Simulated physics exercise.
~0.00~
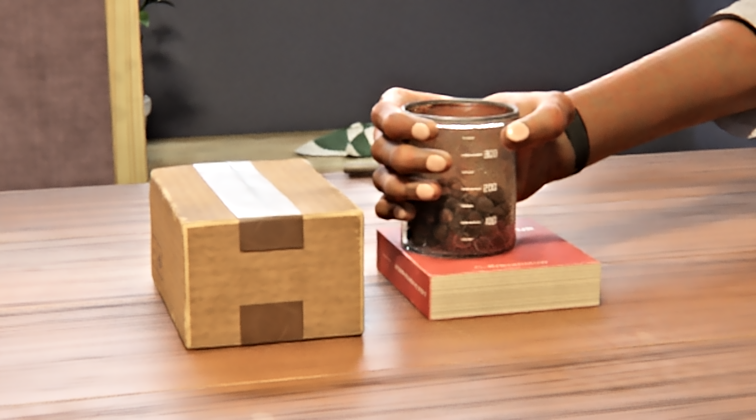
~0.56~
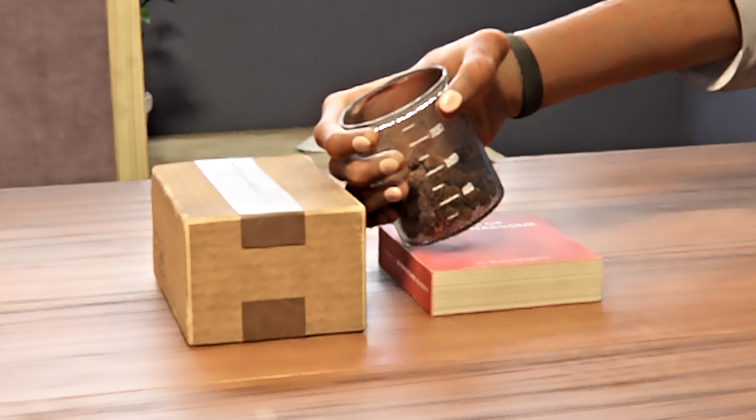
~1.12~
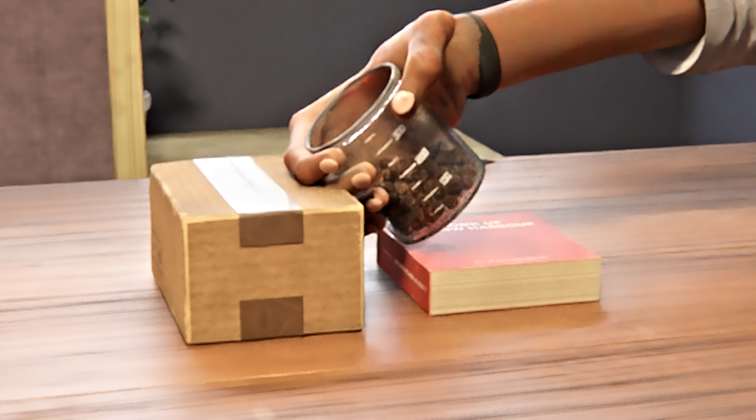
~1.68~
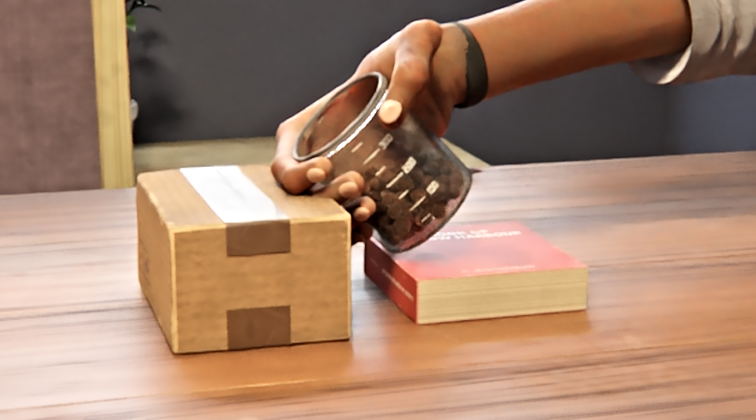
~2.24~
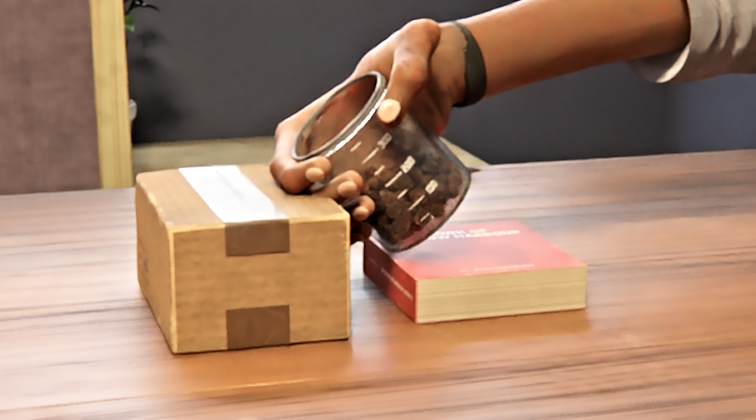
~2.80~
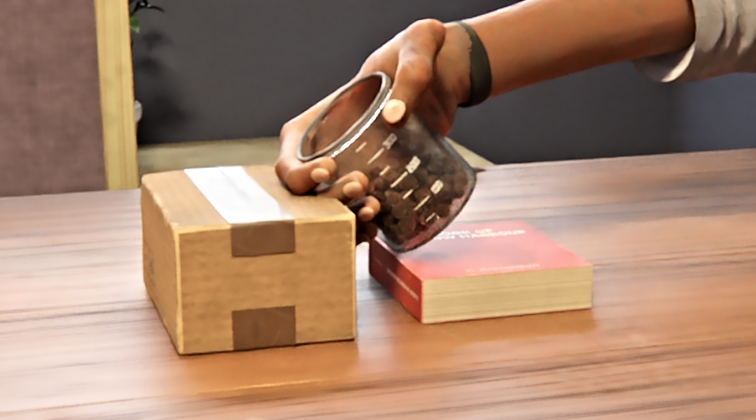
The clip shows a hand lifting an open clear beaker of small dark pieces off a red book and tipping it left toward a taped cardboard box, where it stays leaning against the box's edge, still held, with the pieces inside.
